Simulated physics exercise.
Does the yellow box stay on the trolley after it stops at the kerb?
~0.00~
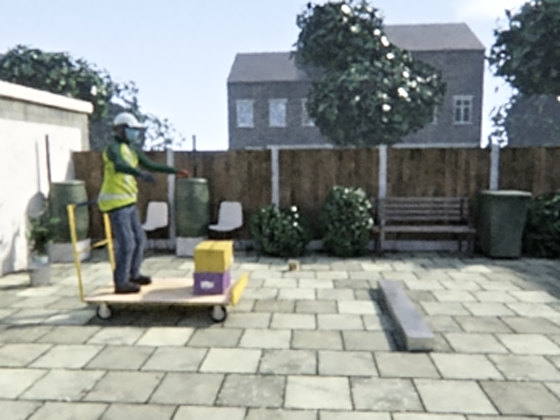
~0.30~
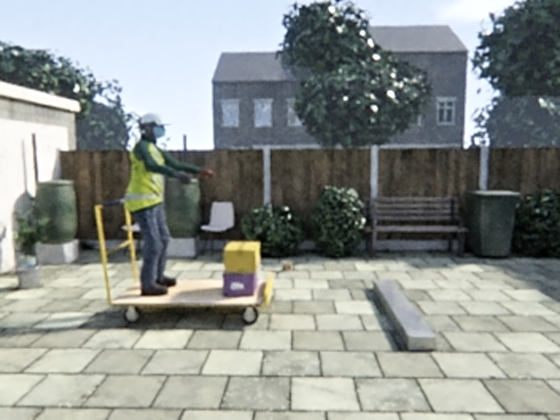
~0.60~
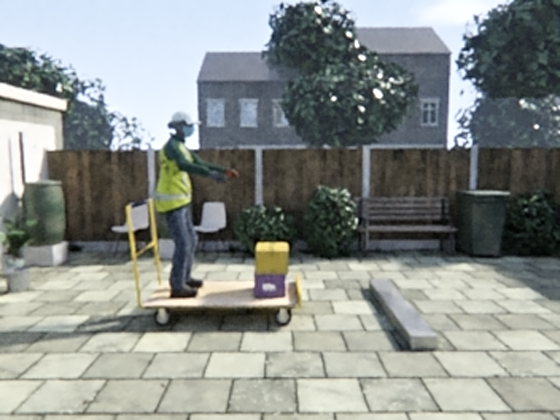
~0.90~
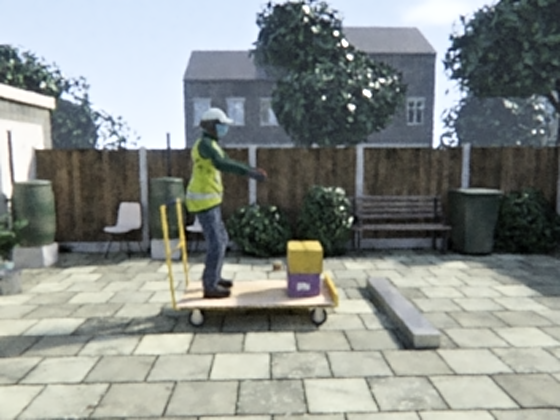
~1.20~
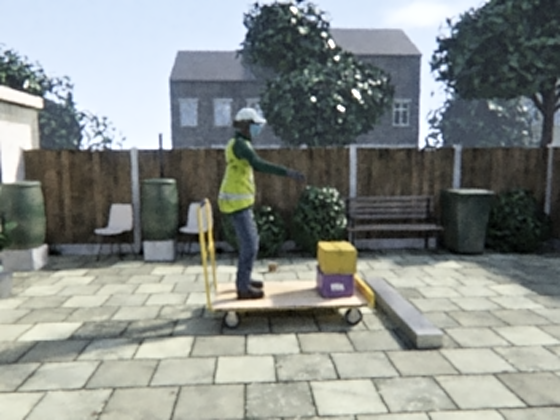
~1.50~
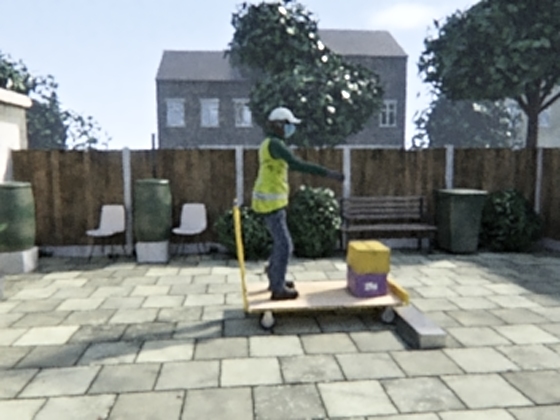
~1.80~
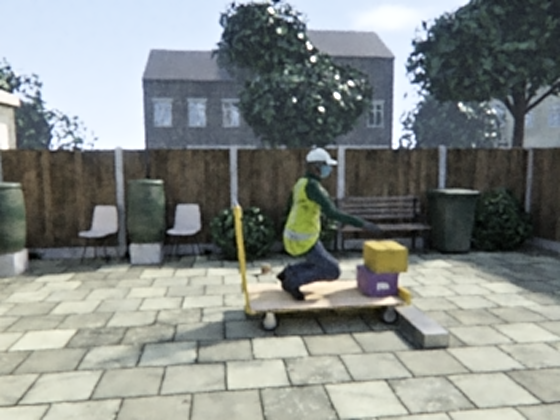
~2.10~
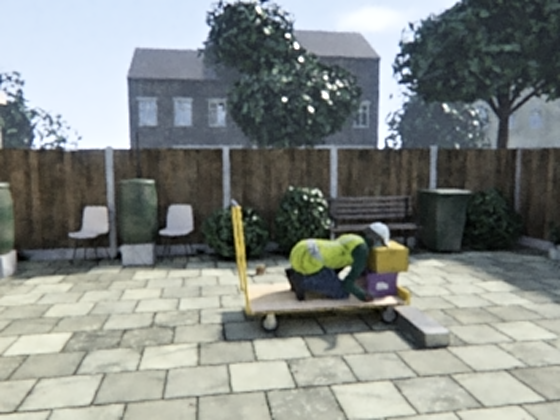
Yes, the yellow box stays on the trolley, still sitting on top of the purple one.
